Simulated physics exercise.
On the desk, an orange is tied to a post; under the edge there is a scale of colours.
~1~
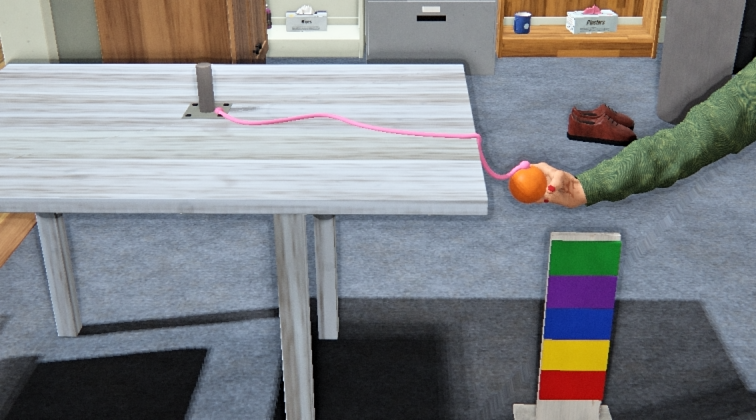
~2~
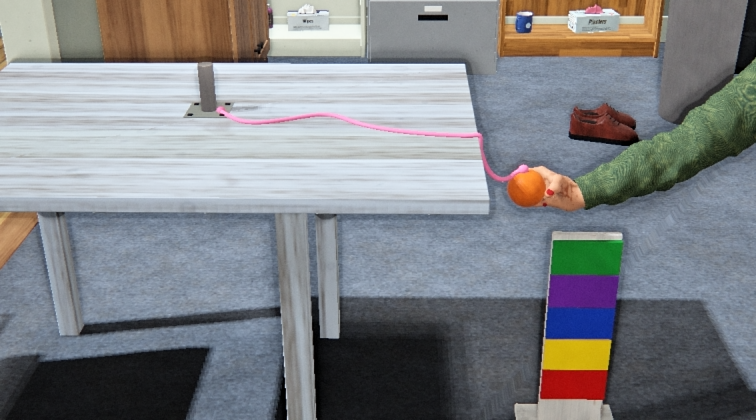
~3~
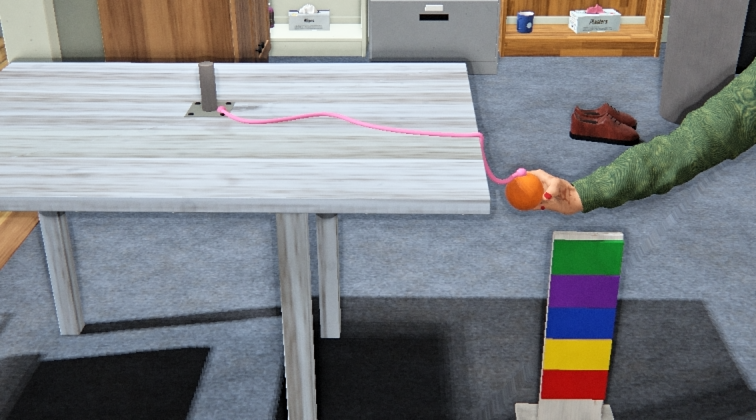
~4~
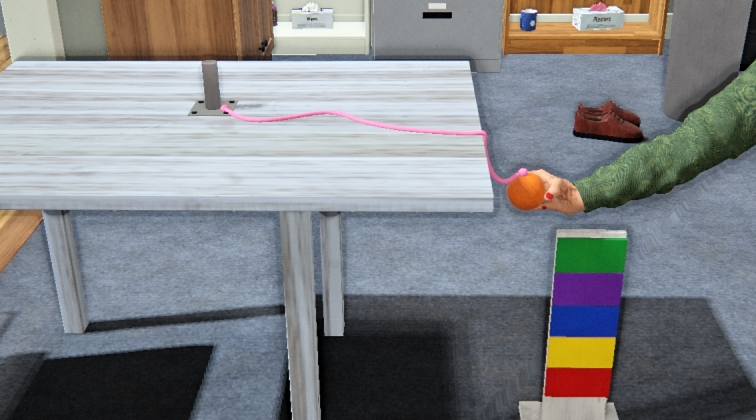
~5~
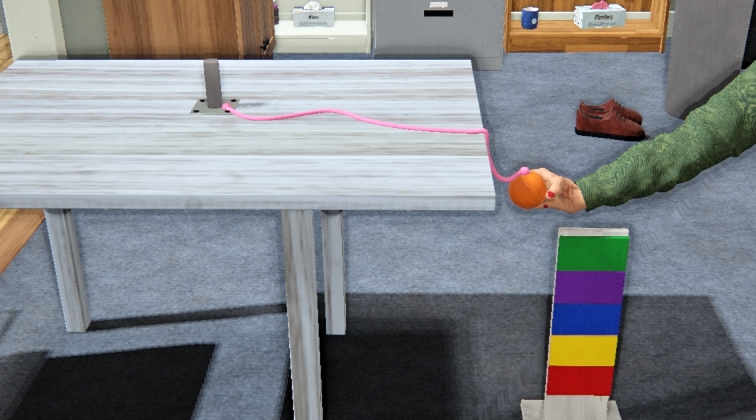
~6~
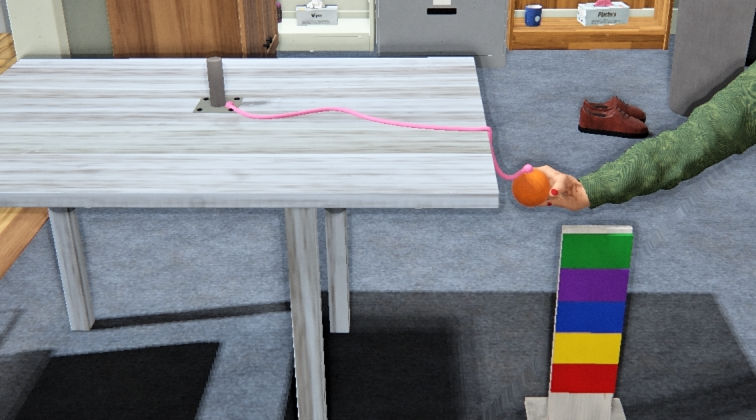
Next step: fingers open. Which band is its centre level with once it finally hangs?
Green.
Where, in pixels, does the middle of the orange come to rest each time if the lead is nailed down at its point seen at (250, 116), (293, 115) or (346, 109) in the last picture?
About (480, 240), (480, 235) and (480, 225).
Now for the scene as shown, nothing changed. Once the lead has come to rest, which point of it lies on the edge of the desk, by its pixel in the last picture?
At (454, 129).
Soon after, orange near (466, 244); level with green.
After that, orange near (497, 242); level with green.
In the end, orange near (480, 240); level with green. Its middle rests at the green band.
